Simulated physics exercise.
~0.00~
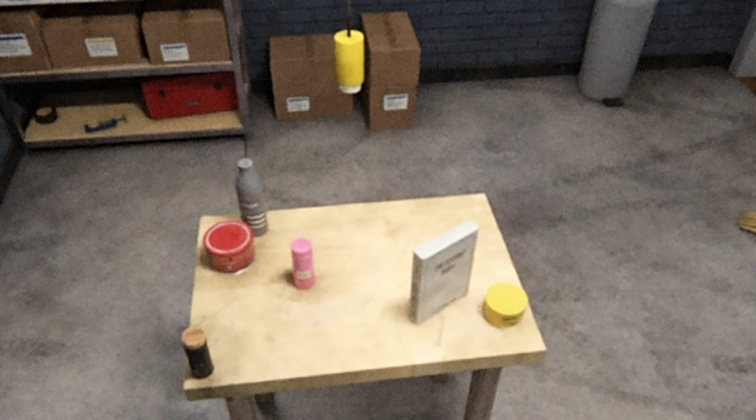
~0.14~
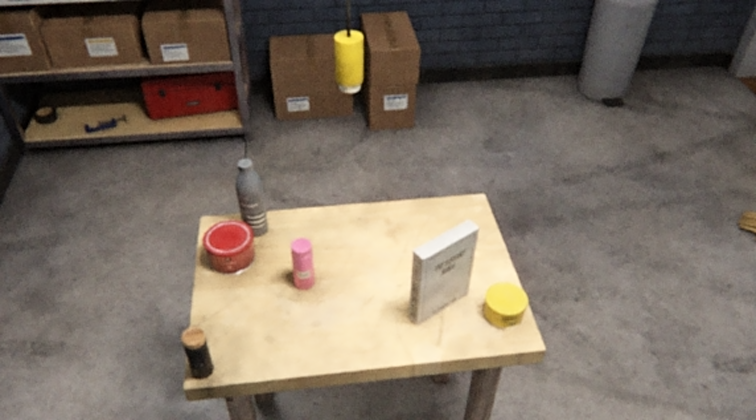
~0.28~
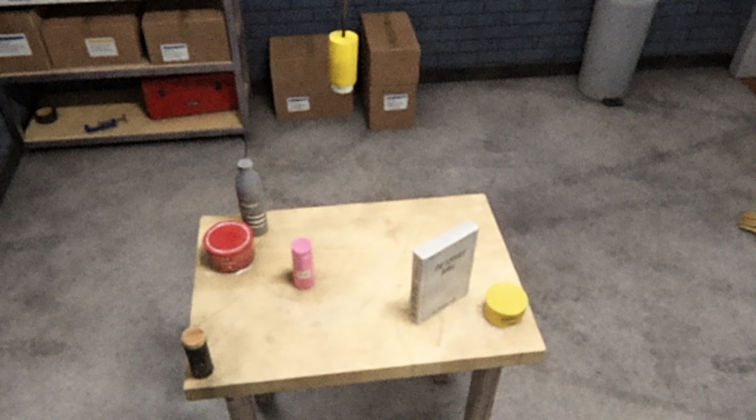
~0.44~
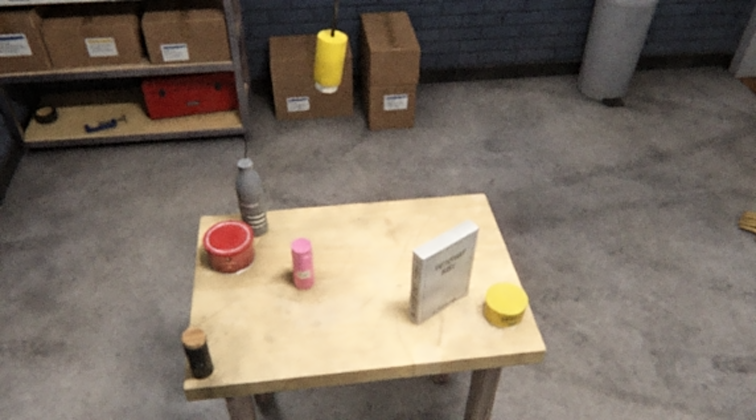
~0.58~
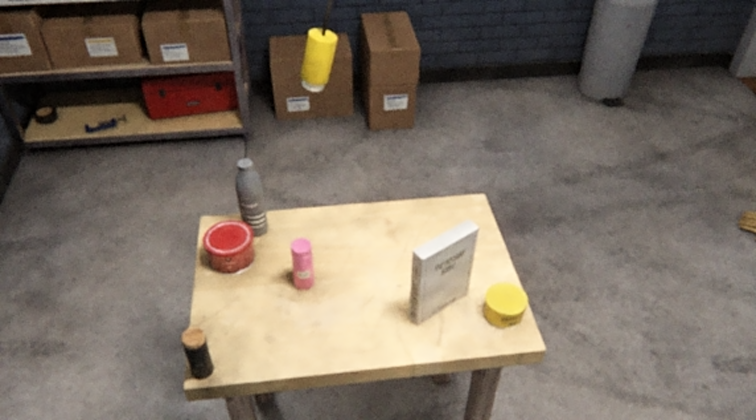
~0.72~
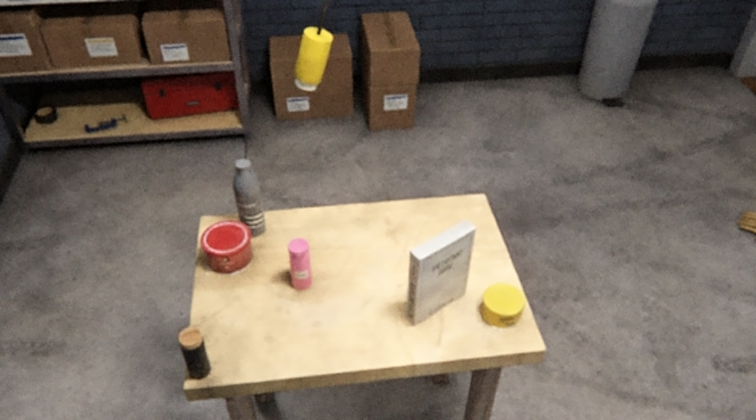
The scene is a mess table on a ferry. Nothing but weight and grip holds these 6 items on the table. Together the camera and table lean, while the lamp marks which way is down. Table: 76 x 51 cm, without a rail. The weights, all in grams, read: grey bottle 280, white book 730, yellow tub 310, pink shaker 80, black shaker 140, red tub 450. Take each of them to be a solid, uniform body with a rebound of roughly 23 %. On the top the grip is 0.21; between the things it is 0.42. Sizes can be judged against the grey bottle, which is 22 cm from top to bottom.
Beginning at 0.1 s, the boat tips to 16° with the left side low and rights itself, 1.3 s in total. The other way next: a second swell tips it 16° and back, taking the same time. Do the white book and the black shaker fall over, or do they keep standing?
White book: Keeps standing; black shaker: Falls over.
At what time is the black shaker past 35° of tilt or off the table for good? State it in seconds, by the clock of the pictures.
Around 1.0 seconds.
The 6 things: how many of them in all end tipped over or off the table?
Altogether, 1.
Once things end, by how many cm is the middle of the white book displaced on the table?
I'd say about 0 cm between start and finish.
By 1.02 s, floor tilted 10°, left side down; black shaker now off the table; white book 6 cm from its spot near (416, 277); pink shaker 6 cm from its spot.
By 1.22 s, floor tilted 3°, left side down; white book 9 cm from its spot near (405, 278); pink shaker 8 cm from its spot; grey bottle 8 cm from its spot.
By 1.62 s, floor tilted 4°, right side down; white book 9 cm from its spot near (405, 278); red tub 8 cm from its spot; pink shaker 8 cm from its spot.
By 2.32 s, floor tilted 10°, right side down; white book 3 cm from its spot near (431, 275); red tub 4 cm from its spot; pink shaker 3 cm from its spot.
When it is over (3.2 s), off the table and tipped over, black shaker; the other 5 within 5 cm of the start. End places, in pixels of the last picture, white book near (443, 274).
